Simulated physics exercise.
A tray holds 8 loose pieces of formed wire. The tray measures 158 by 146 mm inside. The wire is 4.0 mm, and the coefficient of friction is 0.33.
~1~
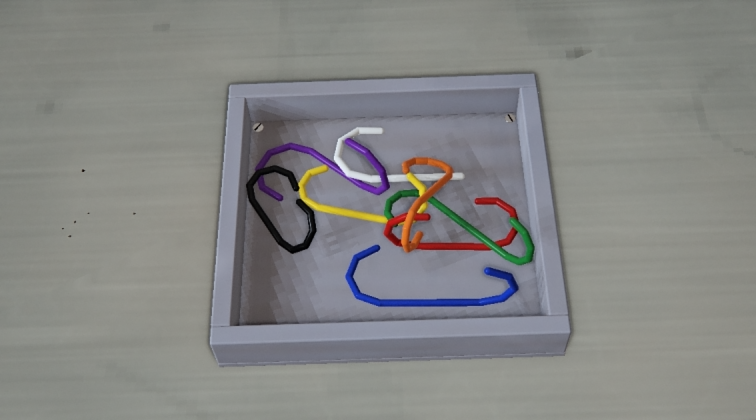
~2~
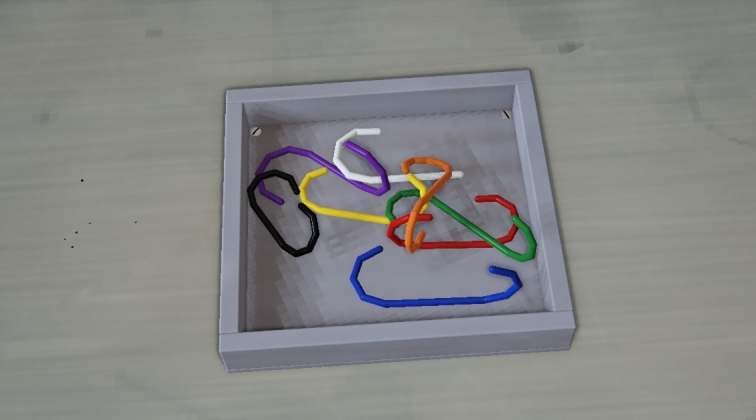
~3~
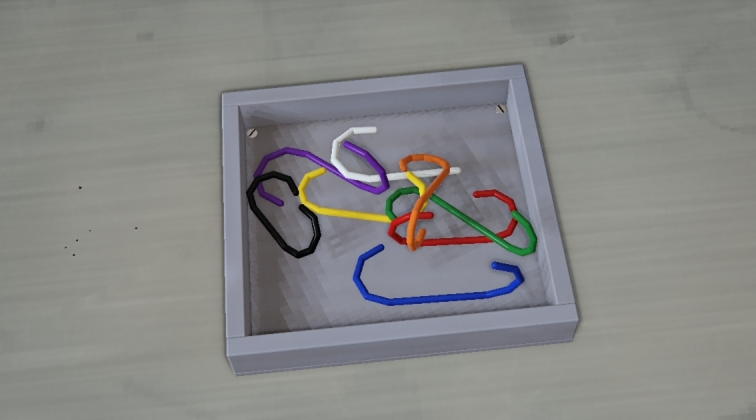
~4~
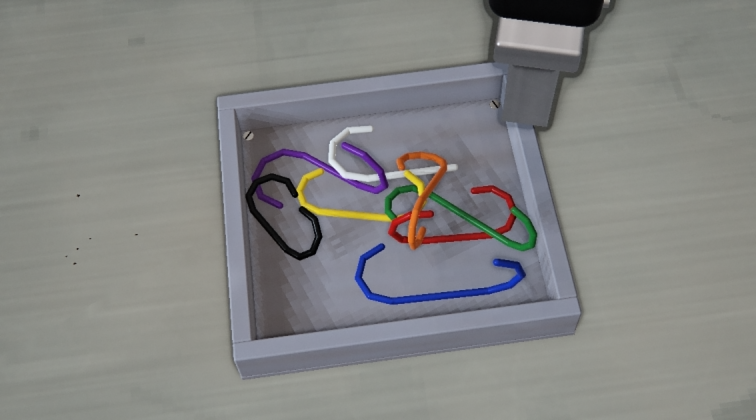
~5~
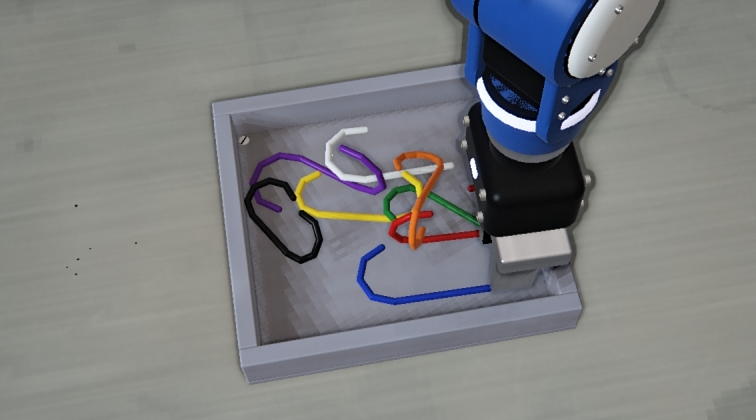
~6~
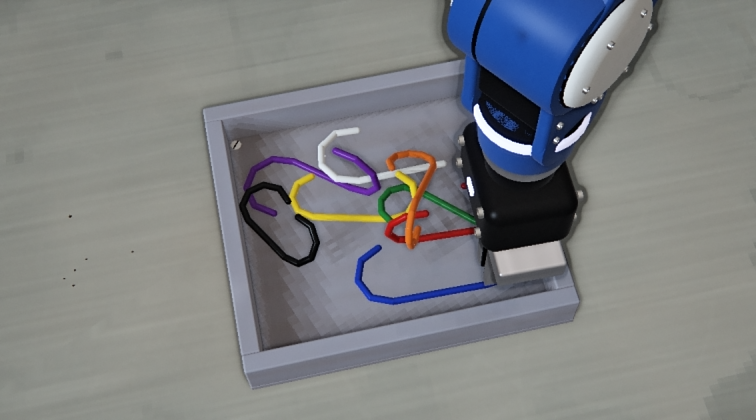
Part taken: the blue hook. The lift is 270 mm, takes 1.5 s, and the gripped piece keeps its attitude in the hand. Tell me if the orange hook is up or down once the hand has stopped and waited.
Not lifted.
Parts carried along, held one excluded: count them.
0.
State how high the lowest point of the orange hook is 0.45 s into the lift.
Height: Approx. 0 mm.
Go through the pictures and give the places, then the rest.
In the first picture, fingers out of view, 206 mm above the grip; orange hook from (406, 171) to (420, 235), passing over and under red hook, over white hook; blue hook from (488, 271) to (377, 248).
In the second picture, fingers out of view, 206 mm above the grip; green hook from (515, 219) to (397, 224), passing over red hook, under yellow hook, under purple hook; blue hook from (492, 270) to (380, 249).
In the third picture, fingers out of view, 192 mm above the grip; white hook from (375, 130) to (458, 170), passing over and under purple hook, under orange hook; black hook from (302, 208) to (296, 193), passing over purple hook.
In the fourth picture, fingers (531, 79) 103 mm above the grip; purple hook from (345, 146) to (280, 206), passing under black hook, over green hook, over and under white hook; red hook from (430, 214) to (474, 191), passing under green hook, over and under orange hook.
In the fifth picture, fingers (507, 250) 13 mm above the grip; yellow hook from (318, 174) to (405, 174), passing over green hook; orange hook from (399, 168) to (422, 230), passing over and under red hook, over white hook.
In the sixth picture, fingers (501, 259) closed on the blue hook; orange hook from (392, 168) to (418, 229).
Then, 0.45 s into the lift, lowest point more than 20 mm over the tray floor, blue hook 57 mm.
Then, 0.83 s into the lift, lowest point more than 20 mm over the tray floor, blue hook 158 mm.
Then, 1.50 s into the lift, lowest point more than 20 mm over the tray floor, blue hook 272 mm.
Finally, hanging blue hook 272 mm; the other 7 are down.
